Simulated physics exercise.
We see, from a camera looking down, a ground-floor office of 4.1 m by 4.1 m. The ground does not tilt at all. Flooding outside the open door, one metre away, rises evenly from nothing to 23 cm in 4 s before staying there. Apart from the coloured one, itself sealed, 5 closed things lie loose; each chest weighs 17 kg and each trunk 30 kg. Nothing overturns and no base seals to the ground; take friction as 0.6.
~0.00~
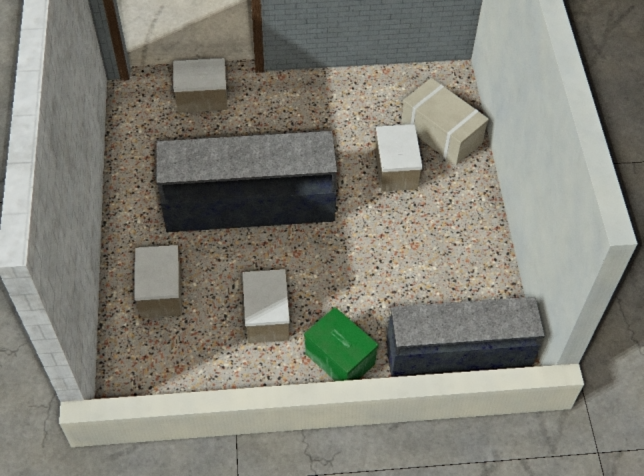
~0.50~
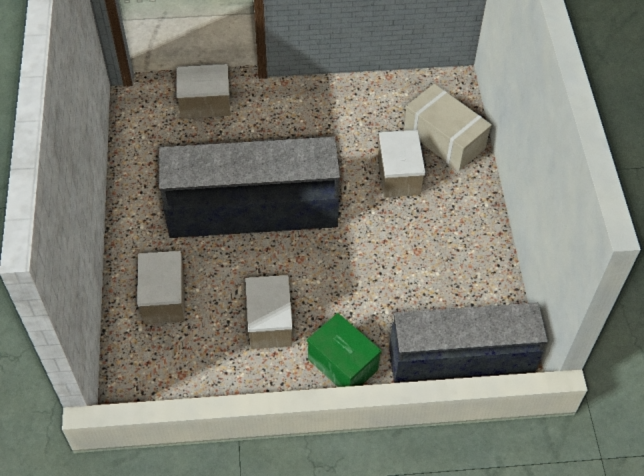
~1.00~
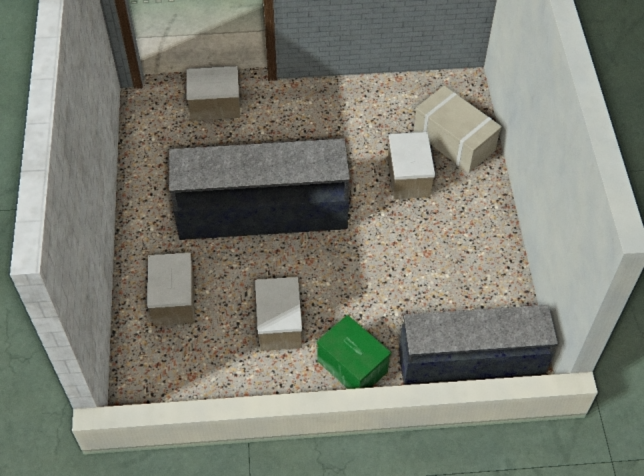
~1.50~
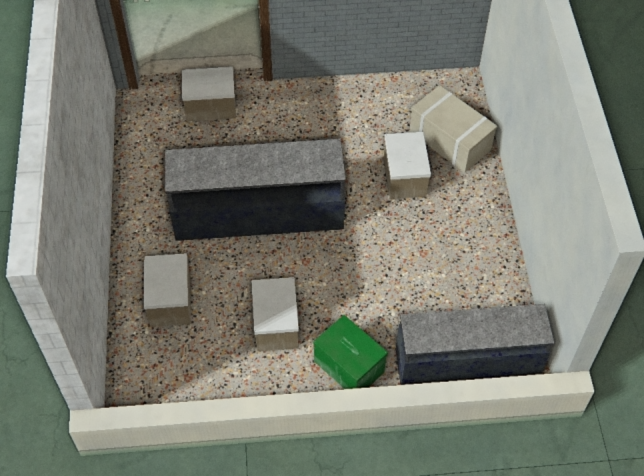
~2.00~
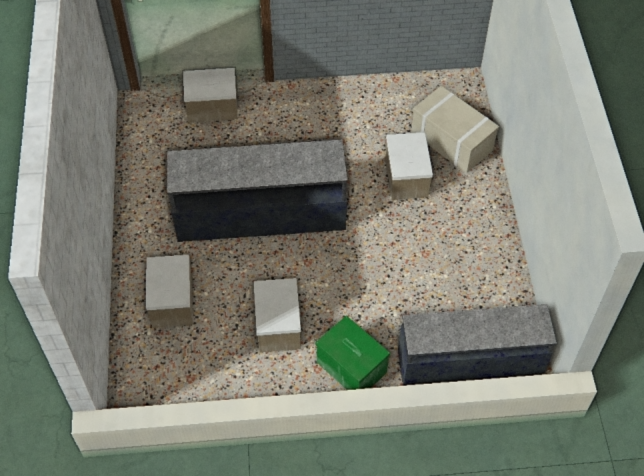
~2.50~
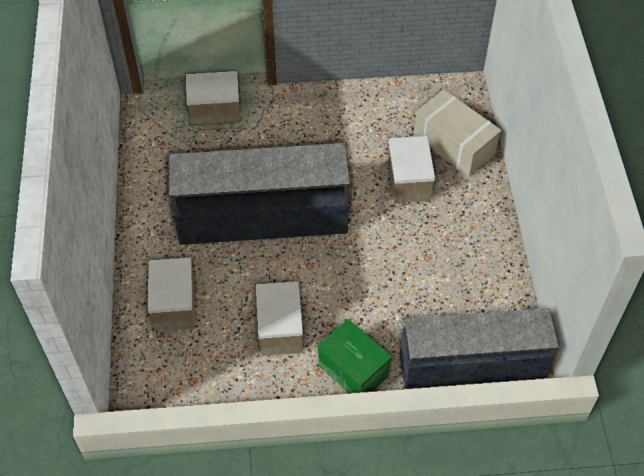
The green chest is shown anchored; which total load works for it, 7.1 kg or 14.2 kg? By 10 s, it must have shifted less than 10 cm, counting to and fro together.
Neither of them.
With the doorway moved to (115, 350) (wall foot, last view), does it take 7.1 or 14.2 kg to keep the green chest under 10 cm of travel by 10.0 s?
There both choices fail.
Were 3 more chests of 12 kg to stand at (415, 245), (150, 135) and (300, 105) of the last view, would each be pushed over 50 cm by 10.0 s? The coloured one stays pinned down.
Spot one stays inside, spot two crosses the limit, spot three stays inside.
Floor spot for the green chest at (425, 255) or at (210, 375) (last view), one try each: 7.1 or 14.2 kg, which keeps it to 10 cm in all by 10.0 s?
In turn: Neither is enough; neither holds.
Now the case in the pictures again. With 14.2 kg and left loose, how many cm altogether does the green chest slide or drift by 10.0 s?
Roughly 140 centimetres.
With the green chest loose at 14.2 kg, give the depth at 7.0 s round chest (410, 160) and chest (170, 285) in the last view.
Roughly 5 and 5 cm.
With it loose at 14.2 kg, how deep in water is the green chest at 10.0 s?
Depth: Approx. 7 cm.
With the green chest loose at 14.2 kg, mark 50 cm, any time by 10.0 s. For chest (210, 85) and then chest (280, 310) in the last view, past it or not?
The first is beyond the mark and the second is within the mark.
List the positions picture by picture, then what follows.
In the first frame, the green chest at (341, 339), on the bottom; 0.0 m2 under water; 0 of 6 have shifted.
In the second frame, the green chest at (344, 345) rests on the ground; 0.0 m2 under water; 0 of 6 have shifted.
In the third frame, the green chest at (354, 347) rests on the ground; water covers 0.0 m2; 0 of 6 have shifted.
In the fourth frame, the green chest at (350, 347), on the bottom; 0.0 m2 under water; 0 of 6 have shifted.
In the fifth frame, the green chest at (353, 348) rests on the ground; water covers 0.1 m2; 0 of 6 have shifted.
In the sixth frame, the green chest at (355, 351), on the bottom; water covers 0.5 m2; 0 of 6 have shifted.
After 3.5 s the green chest would be 0 cm from its start with 7.1 kg and 0 cm from its start with 14.2 kg; 0 cm of water round it then.
After 4.5 s the green chest would be 0 cm from its start with 7.1 kg and 0 cm from its start with 14.2 kg; 0 cm of water round it then.
After 7.0 s the green chest would be 8 cm from its start with 7.1 kg and 0 cm from its start with 14.2 kg; 5 cm of water round it then.
After 10.0 s the green chest would be 141 cm from its start with 7.1 kg and 121 cm from its start with 14.2 kg; 7 cm of water round it then.
